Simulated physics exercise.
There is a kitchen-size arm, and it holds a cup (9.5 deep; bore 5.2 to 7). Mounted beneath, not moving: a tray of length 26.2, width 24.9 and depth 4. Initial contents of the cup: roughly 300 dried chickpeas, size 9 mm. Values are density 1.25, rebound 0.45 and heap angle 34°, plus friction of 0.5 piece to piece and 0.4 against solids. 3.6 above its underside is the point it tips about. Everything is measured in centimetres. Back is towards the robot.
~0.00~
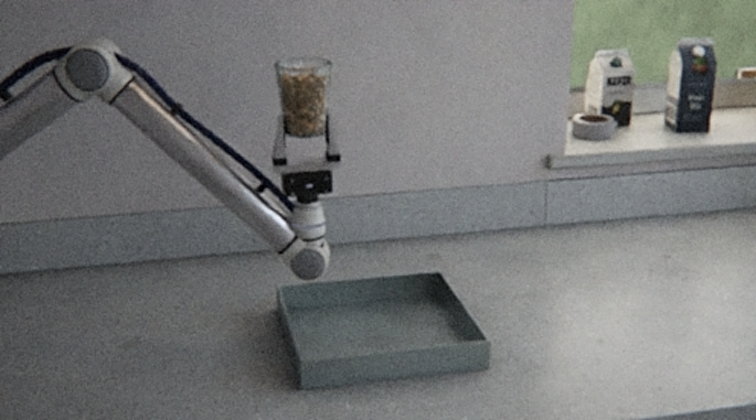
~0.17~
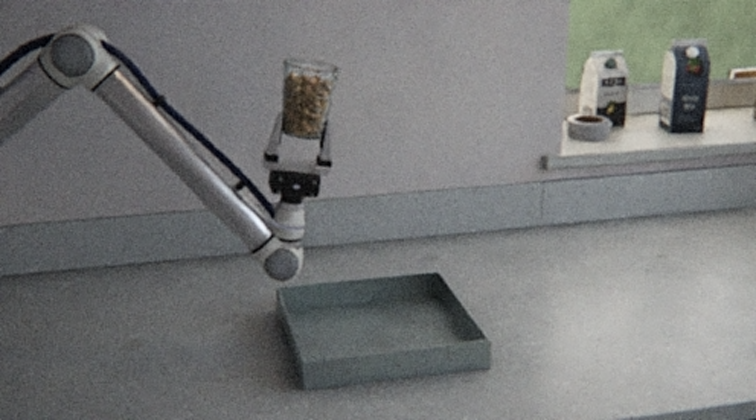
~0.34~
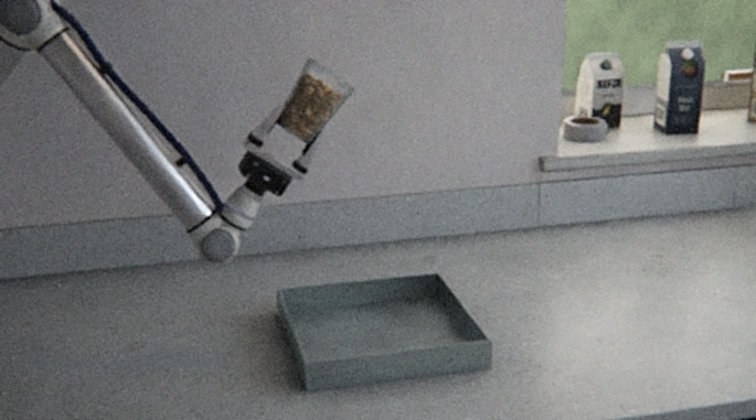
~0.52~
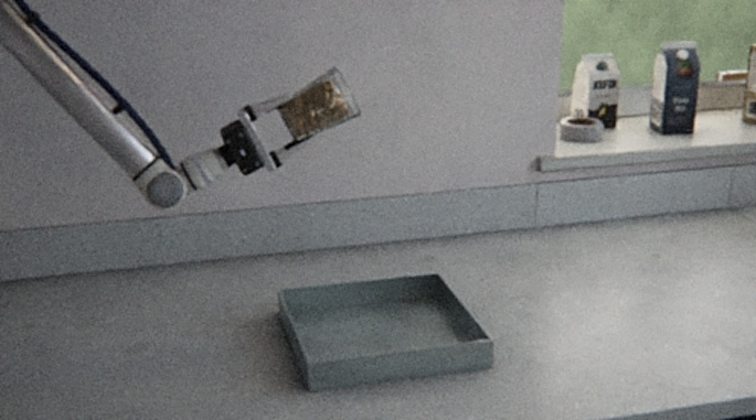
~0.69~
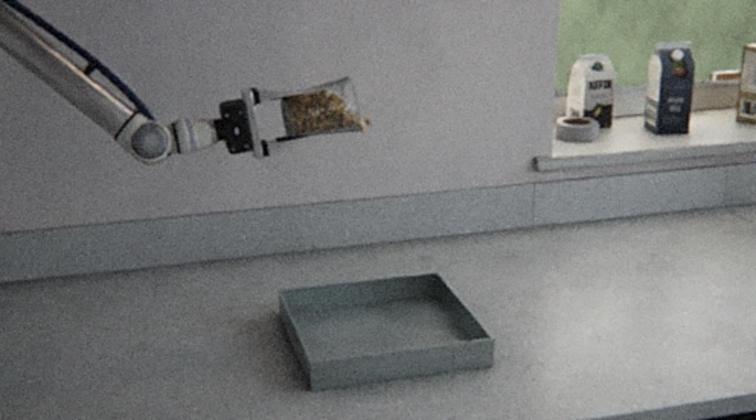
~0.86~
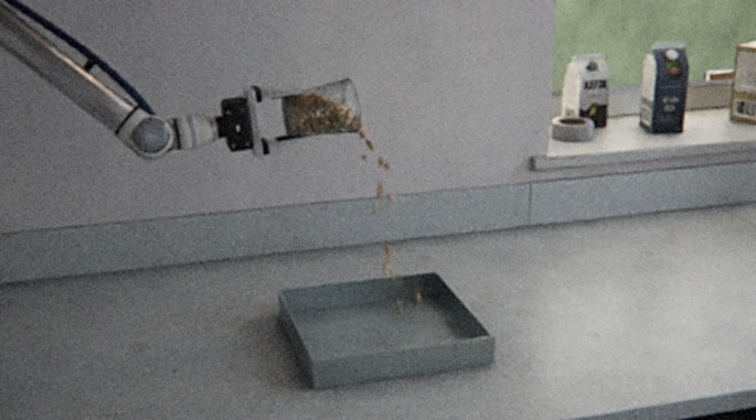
A robot arm held up a clear cup of dried chickpeas, drew back to the left while tilting it rightward until nearly sideways, and some chickpeas dropped into the grey tray below.
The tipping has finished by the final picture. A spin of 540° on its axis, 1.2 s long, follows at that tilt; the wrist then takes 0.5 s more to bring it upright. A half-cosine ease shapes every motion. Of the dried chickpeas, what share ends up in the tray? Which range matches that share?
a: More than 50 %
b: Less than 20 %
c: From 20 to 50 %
Option a: More than 50 %.
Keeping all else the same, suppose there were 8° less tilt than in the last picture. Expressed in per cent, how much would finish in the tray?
About 30 %.
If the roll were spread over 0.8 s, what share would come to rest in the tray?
With that change you'd see near 50 per cent.
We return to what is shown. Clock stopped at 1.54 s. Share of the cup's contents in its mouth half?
45 per cent, roughly.
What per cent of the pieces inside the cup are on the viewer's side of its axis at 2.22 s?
That comes to around 30 per cent.
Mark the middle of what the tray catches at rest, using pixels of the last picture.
It's centred about (414, 323).
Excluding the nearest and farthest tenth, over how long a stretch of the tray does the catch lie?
16 cm, roughly.
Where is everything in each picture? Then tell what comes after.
The first picture shows cup middle at (304, 99), upright; upper third of the load around (304, 83), from x 285 to 325, top at y 70; 303 in the cup.
The second picture shows cup middle at (307, 101), tipped 10°; upper third of the load around (308, 85), from x 285 to 330, top at y 75.
The third picture shows cup middle at (312, 104), tipped 36°; upper third of the load around (314, 91), from x 285 to 340, top at y 75.
The fourth picture shows cup middle at (316, 108), tipped 65°; upper third of the load around (321, 97), from x 285 to 345, top at y 80.
The fifth picture shows cup middle at (318, 111), tipped 83°; upper third of the load around (314, 103), from x 285 to 370, top at y 90; 302 in the cup, 1 in flight or on a rim.
The sixth picture shows cup middle at (319, 111), tipped 85°; upper third of the load around (313, 106), from x 285 to 415, top at y 95; 280 in the cup, 2 in the tray, 21 in flight or on a rim.
After 1.54 s, tipped 85°, highest piece 38 above the table; 187 in the cup, 83 in the tray, 1 on the table or floor, 32 in flight or on a rim.
After 2.22 s, tipped 65°, highest piece 37 above the table; 183 in the tray, 110 in the cup, 1 on the table or floor, 9 in flight or on a rim.
After 2.76 s, upright, highest piece 38 above the table; 192 in the tray, 110 in the cup, 1 on the table or floor.
After 3.46 s, upright, highest piece 38 above the table; 192 in the tray, 110 in the cup, 1 on the table or floor.
At rest, 192 in the tray, 110 in the cup, 1 on the table or floor. That is 63 % in the tray.
